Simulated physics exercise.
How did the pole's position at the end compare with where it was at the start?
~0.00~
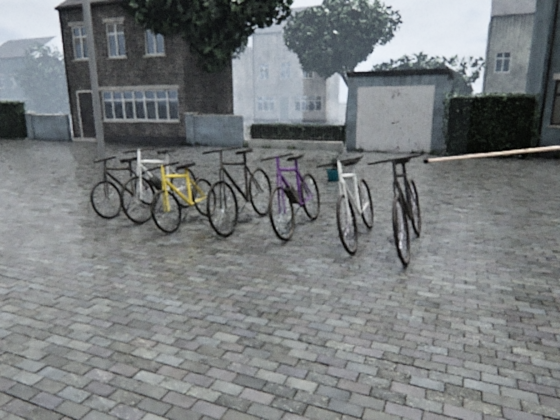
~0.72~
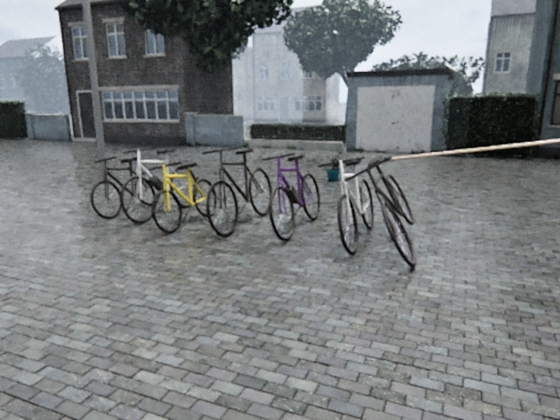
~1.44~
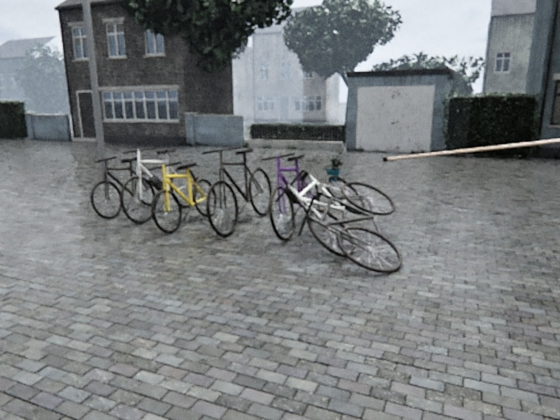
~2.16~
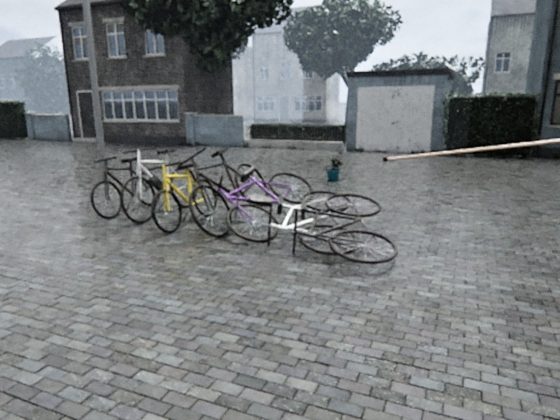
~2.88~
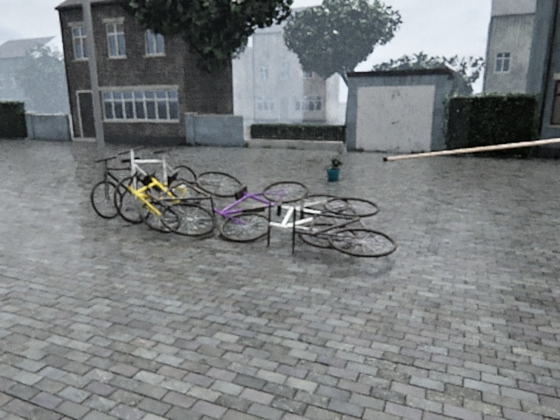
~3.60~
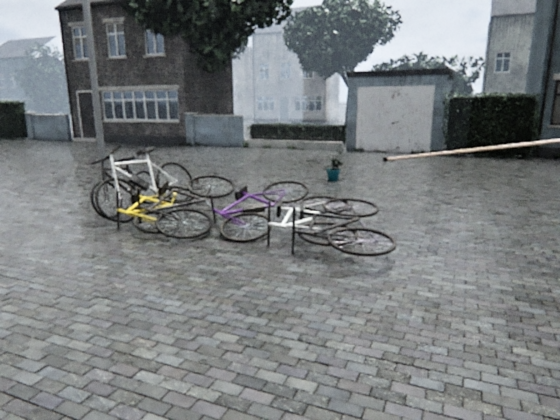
At the end the pole reached a little further to the left than it did at the start, with its tip stopped above the toppled bicycles.
On a wet, grey paved square, a long pole pushed in from the right and tipped the nearest bicycle leftward, and the row toppled one after another, purple then yellow, until most lay flat and only the far left end was still propped up.
